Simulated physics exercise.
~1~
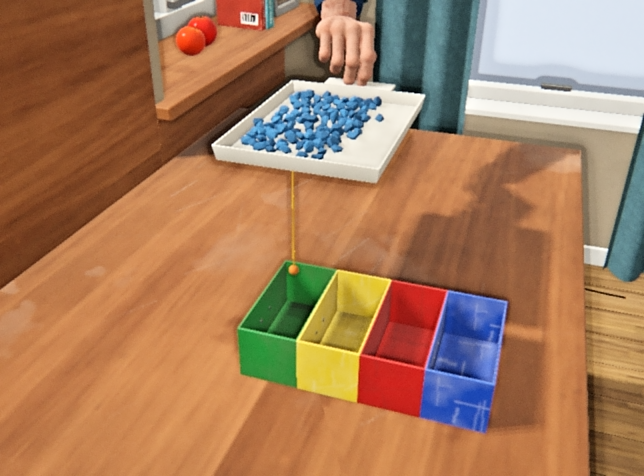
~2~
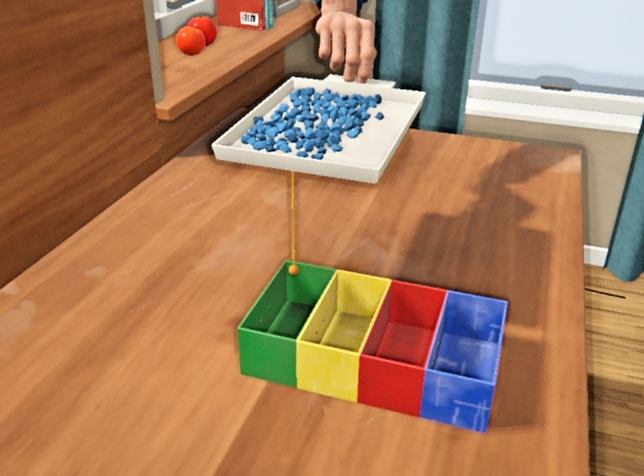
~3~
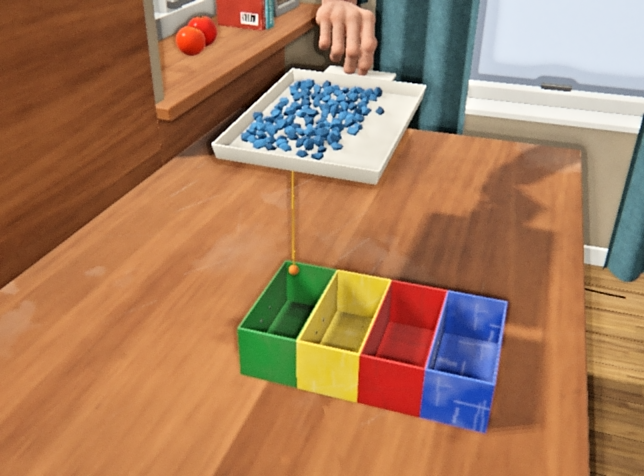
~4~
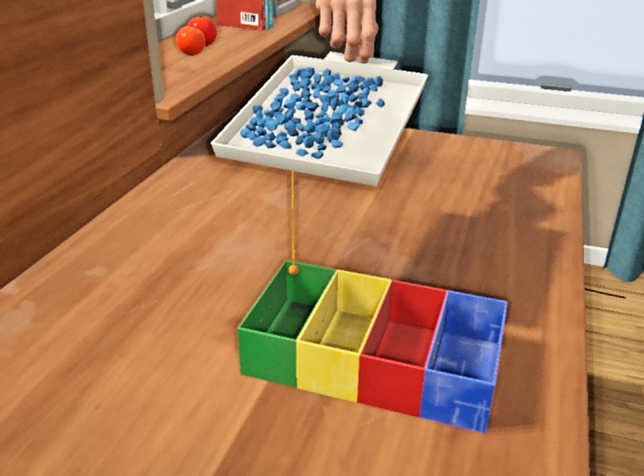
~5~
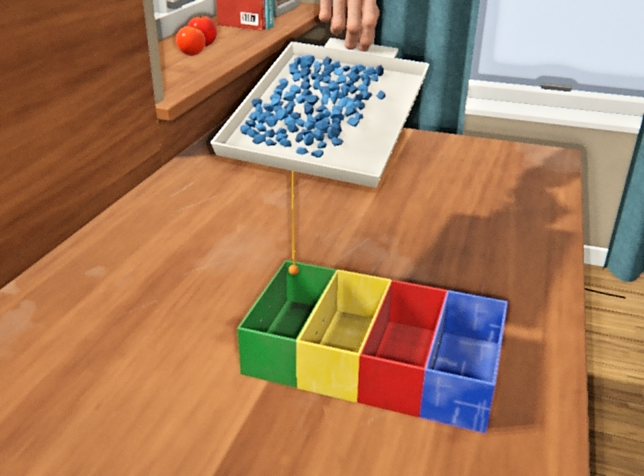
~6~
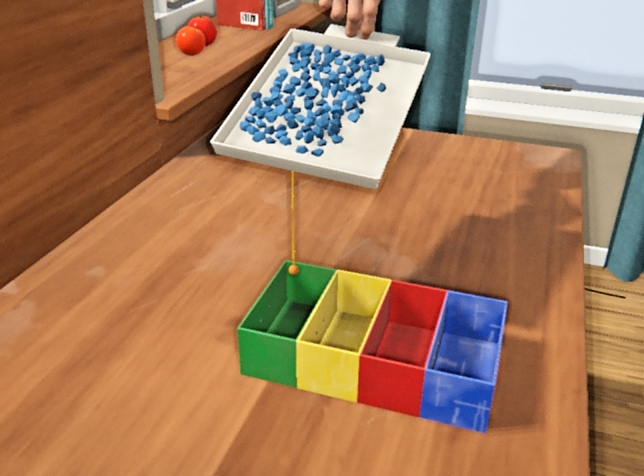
At first, a hand holds a white tray of small blue stones nearly level above a box with green, yellow, red and blue cells, a beaded thread hanging from its near edge. Then the hand raises the far end, and the tray tilts steadily toward the viewer, its right corner lowest.
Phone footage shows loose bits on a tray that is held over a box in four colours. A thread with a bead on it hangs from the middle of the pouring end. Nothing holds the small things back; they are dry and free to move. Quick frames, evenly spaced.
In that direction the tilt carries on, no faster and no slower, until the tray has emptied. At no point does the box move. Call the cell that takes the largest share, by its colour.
Most goes to the yellow cell.
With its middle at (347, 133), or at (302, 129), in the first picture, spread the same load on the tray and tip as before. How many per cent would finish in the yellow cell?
Roughly 70 per cent, then roughly 50 per cent.
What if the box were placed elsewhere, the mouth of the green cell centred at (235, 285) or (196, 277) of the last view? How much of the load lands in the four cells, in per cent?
100 %, 100 %.
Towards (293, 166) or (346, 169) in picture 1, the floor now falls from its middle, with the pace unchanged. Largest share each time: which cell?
So the first one goes to the cell in green and the second to the yellow one.
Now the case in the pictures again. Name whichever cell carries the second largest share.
Ranked number two: The cell in green.
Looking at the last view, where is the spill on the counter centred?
Look around (197, 391) in the last picture.
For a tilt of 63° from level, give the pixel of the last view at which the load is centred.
Centre estimate: (324, 152).
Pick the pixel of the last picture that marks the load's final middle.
Resting centre, last frame: Roughly (332, 358).
Just after the last frame, tray tipped steeply; almost all on the tray; about a tenth falling or outside the box.
A moment on, tray tipped past a quarter turn; about a tenth on the tray; roughly a third in the yellow cell; roughly a quarter in the green cell; about a tenth in the red cell; roughly a quarter falling or outside the box.
Further on, tray tipped past a quarter turn; roughly half in the yellow cell; roughly a quarter in the green cell; about a tenth in the red cell; about a tenth falling or outside the box.
When it is over, tray tipped past a quarter turn; roughly half in the yellow cell; roughly a quarter in the green cell; about a tenth in the red cell; not one in the blue cell; about a tenth outside the box.
